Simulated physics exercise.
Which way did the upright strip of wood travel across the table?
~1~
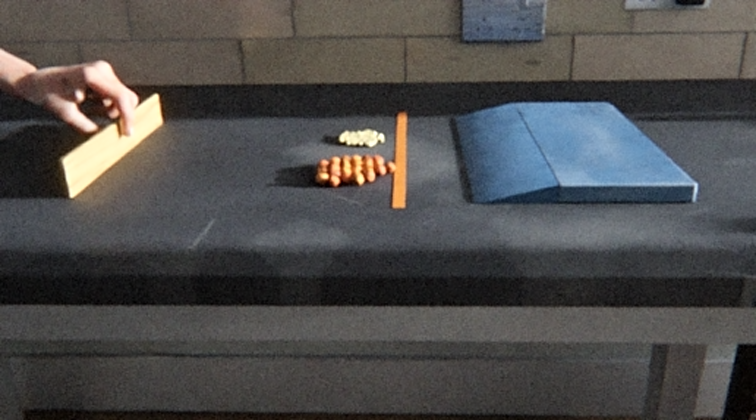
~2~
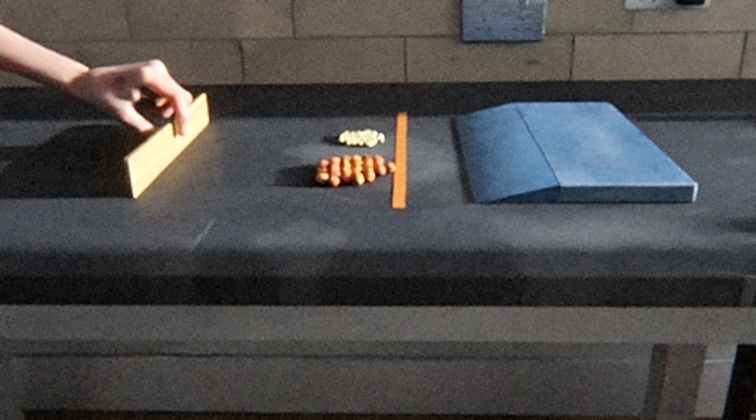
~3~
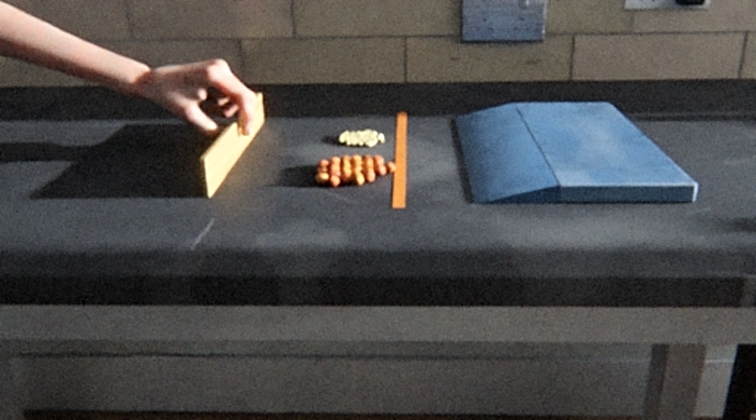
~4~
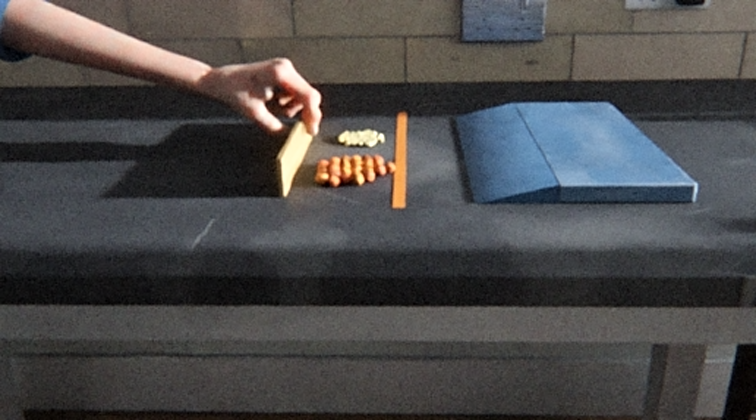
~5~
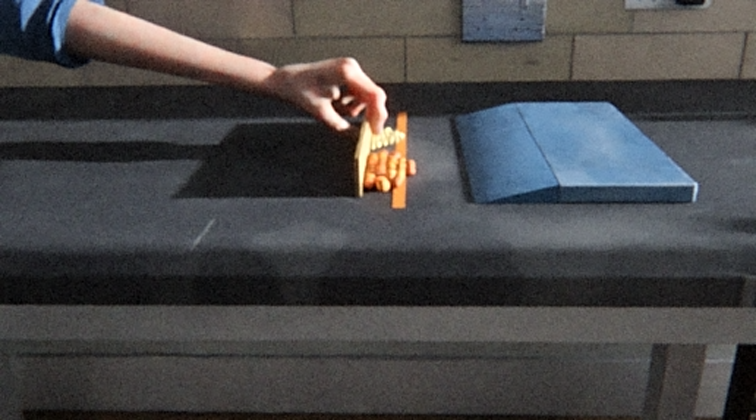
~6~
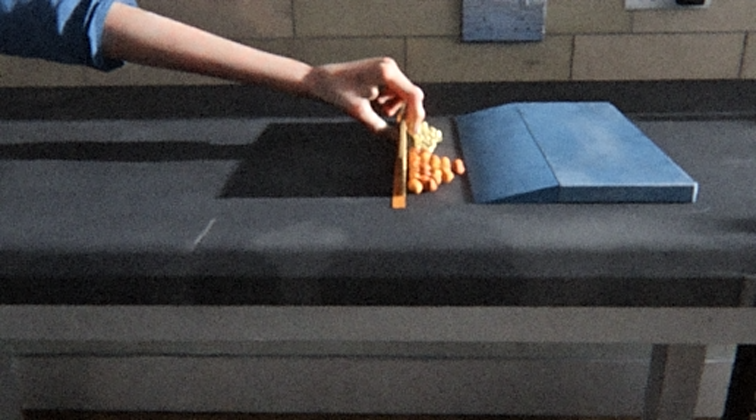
It travelled to the right, pushed along by the hand toward the orange tape.
